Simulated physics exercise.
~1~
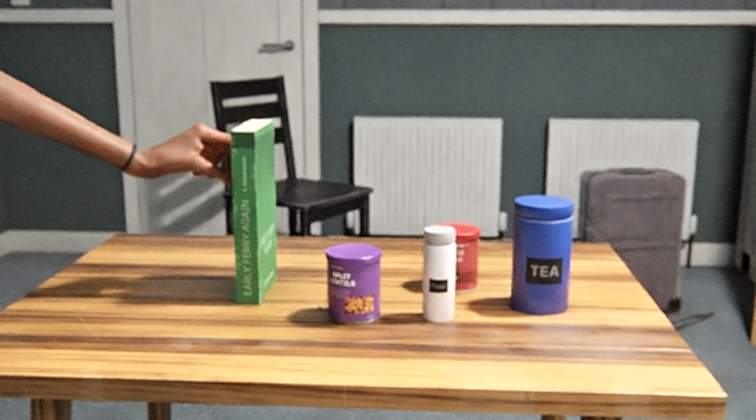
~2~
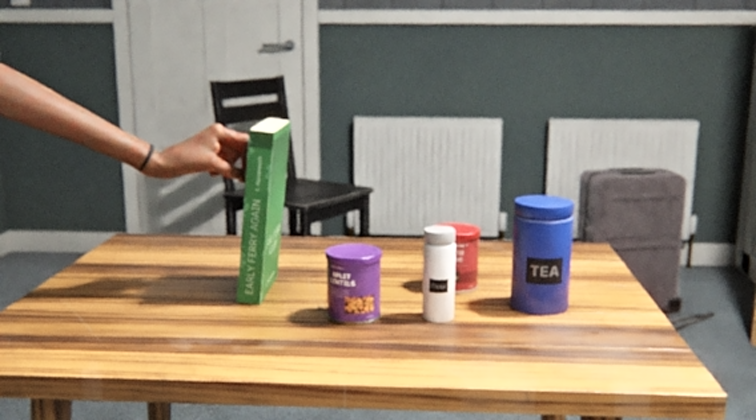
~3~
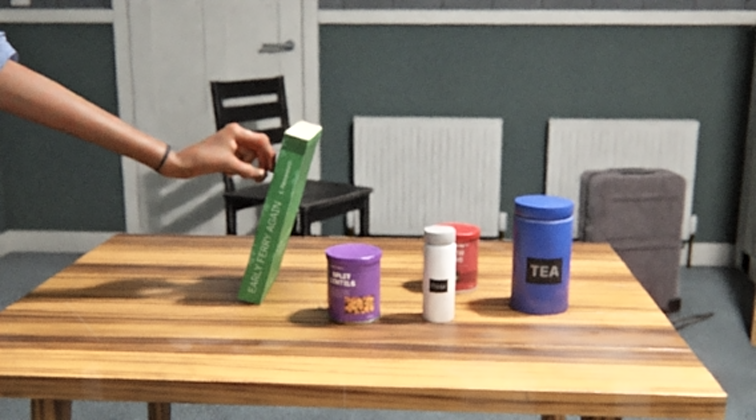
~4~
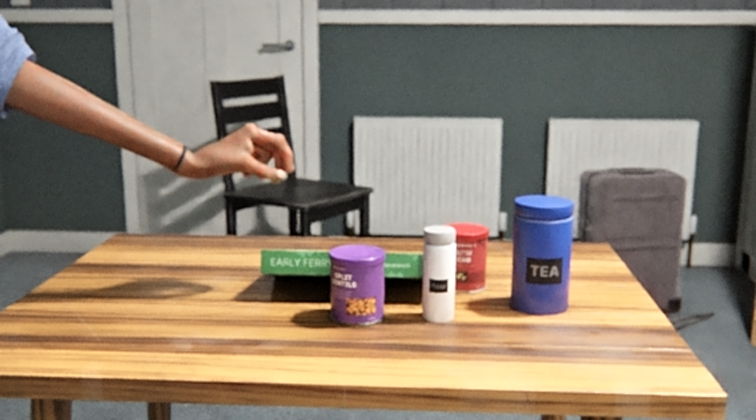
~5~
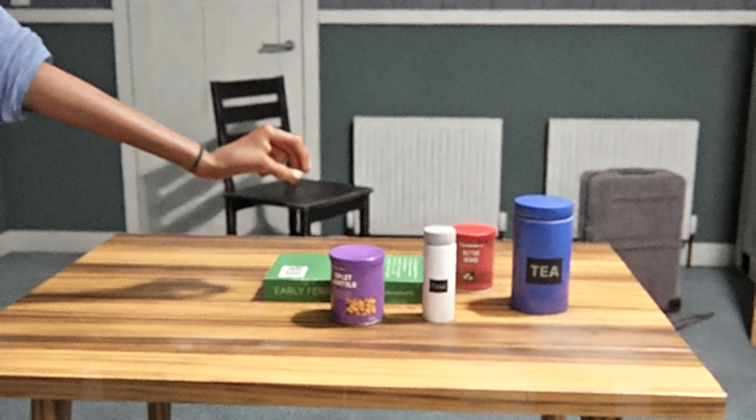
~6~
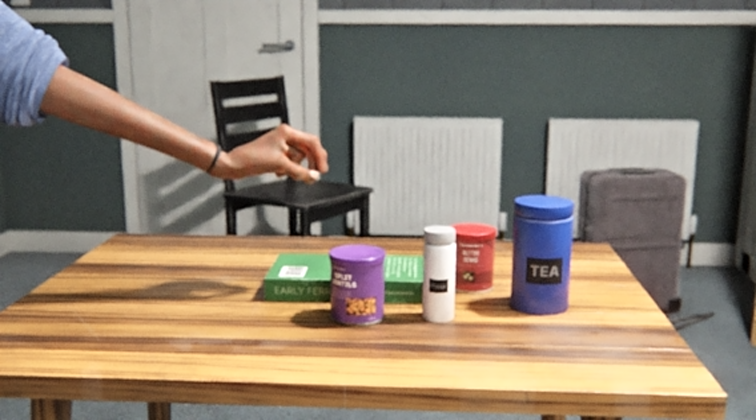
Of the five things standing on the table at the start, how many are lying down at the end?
Just one of them is lying down at the end, the green book.
